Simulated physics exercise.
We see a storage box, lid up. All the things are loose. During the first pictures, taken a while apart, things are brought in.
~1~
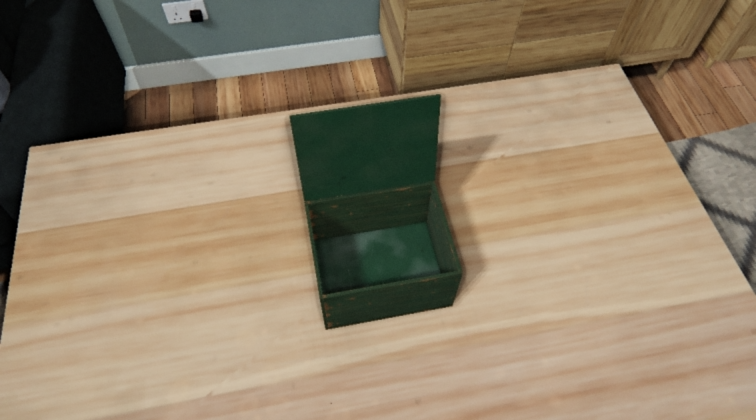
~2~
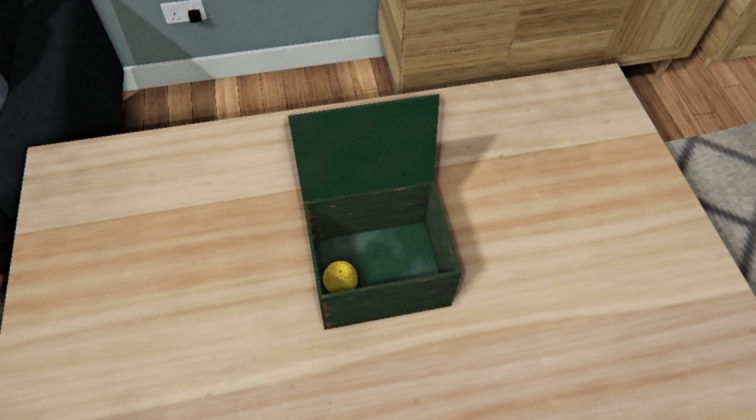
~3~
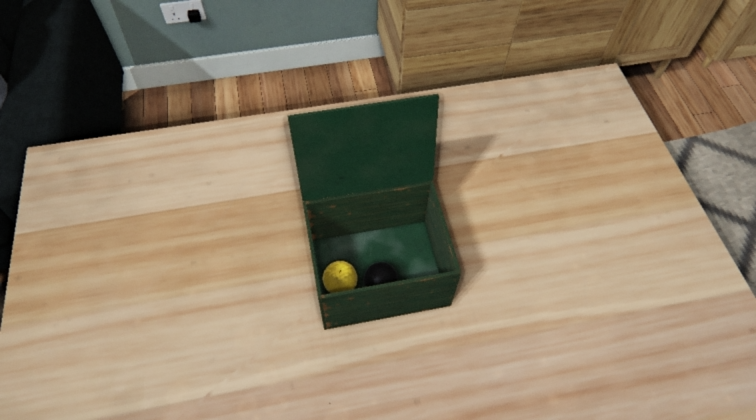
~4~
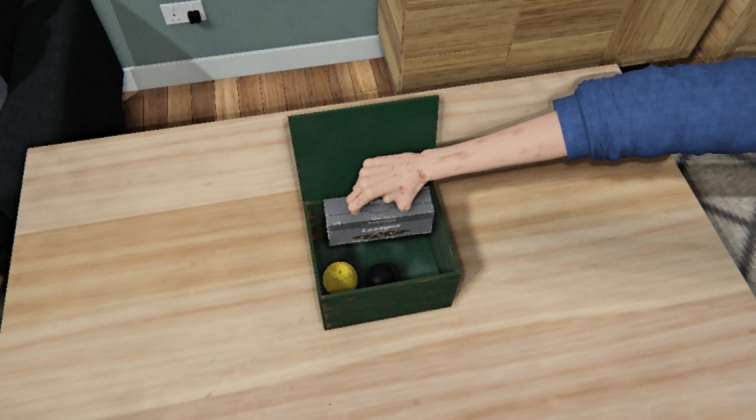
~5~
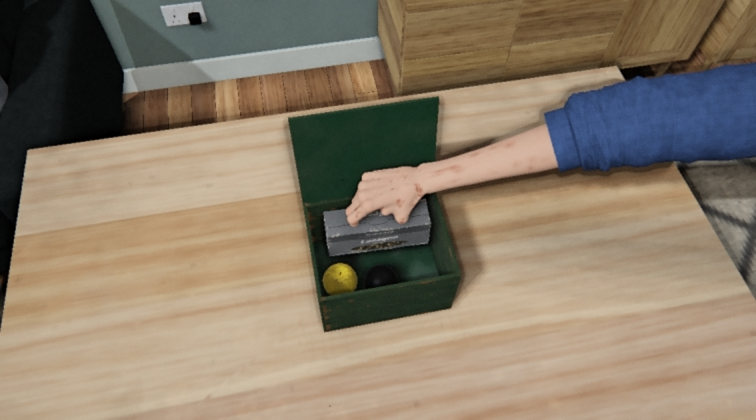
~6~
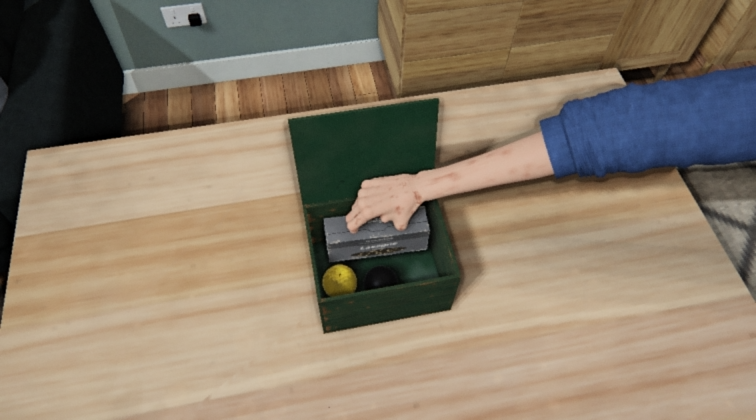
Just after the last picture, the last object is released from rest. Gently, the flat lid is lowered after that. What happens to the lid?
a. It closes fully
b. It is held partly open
It closes fully (a).
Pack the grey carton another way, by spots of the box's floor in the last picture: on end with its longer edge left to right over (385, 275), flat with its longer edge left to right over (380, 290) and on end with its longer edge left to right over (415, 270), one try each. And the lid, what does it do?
On try one it won't go down; on try two it fits down fine; on try three it won't go down.
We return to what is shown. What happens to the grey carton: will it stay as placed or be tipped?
Well, it stays just as set.
Then, 1.00 s past the last view, lid starting down; grey carton displaced a little near (375, 248); yellow apple displaced a little.
Then, 1.60 s past the last view, lid 58° above the rim; grey carton displaced a little near (375, 248); yellow apple displaced a little.
Then, 2.10 s past the last view, lid 13° above the rim; grey carton displaced a little near (375, 248); yellow apple displaced a little.
Finally, lid shut; moved from the start, grey carton; the other 2 still in place. Final places as the last picture's camera would see them, grey carton near (375, 248).
